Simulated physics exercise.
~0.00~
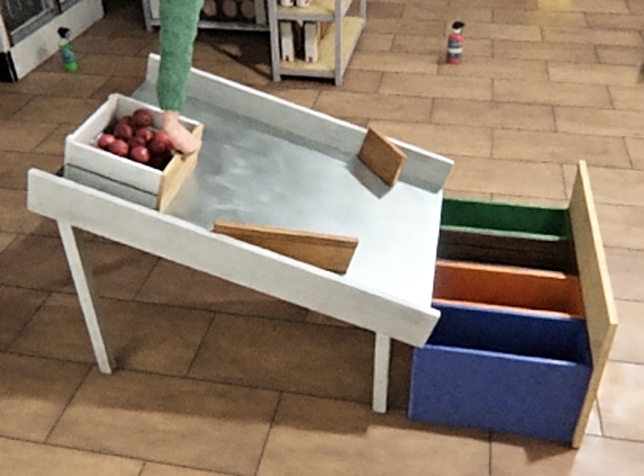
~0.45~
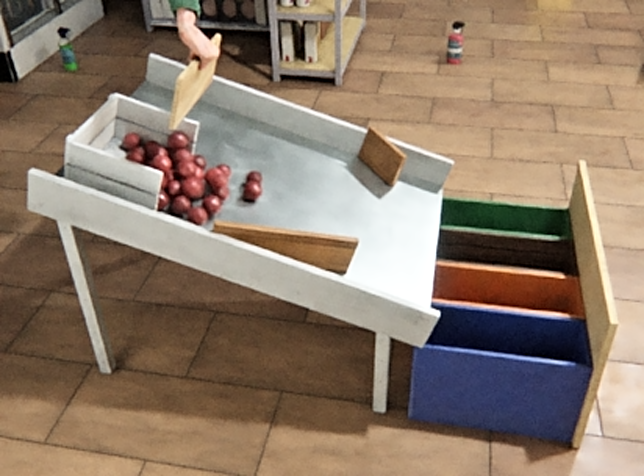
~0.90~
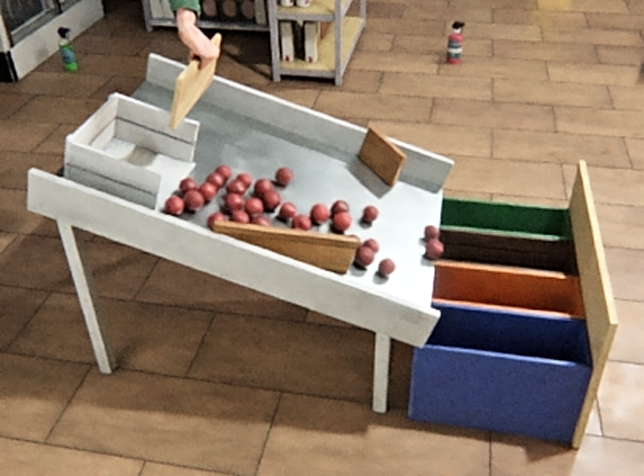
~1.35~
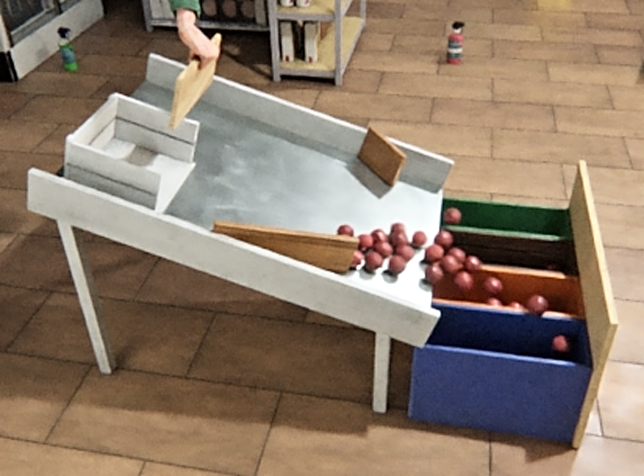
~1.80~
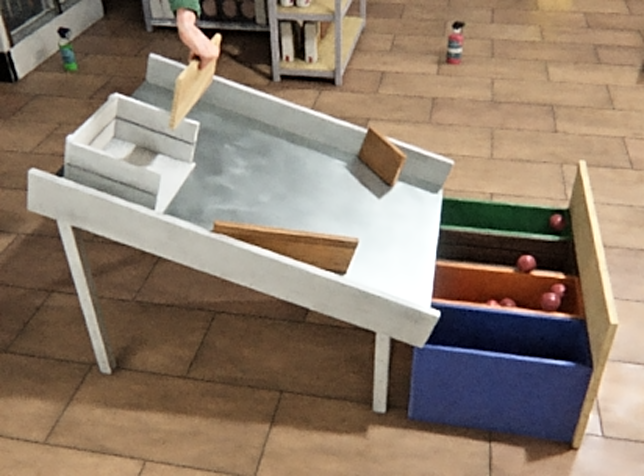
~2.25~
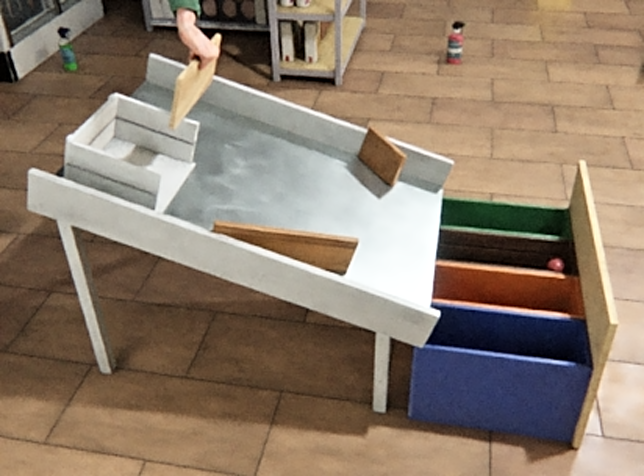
The footage shows a hand lifting the gate of a white pen, releasing red apples that roll down a sloping table past two angled boards and drop into the coloured bins at its foot, mostly the orange tote, leaving the pen and table empty.
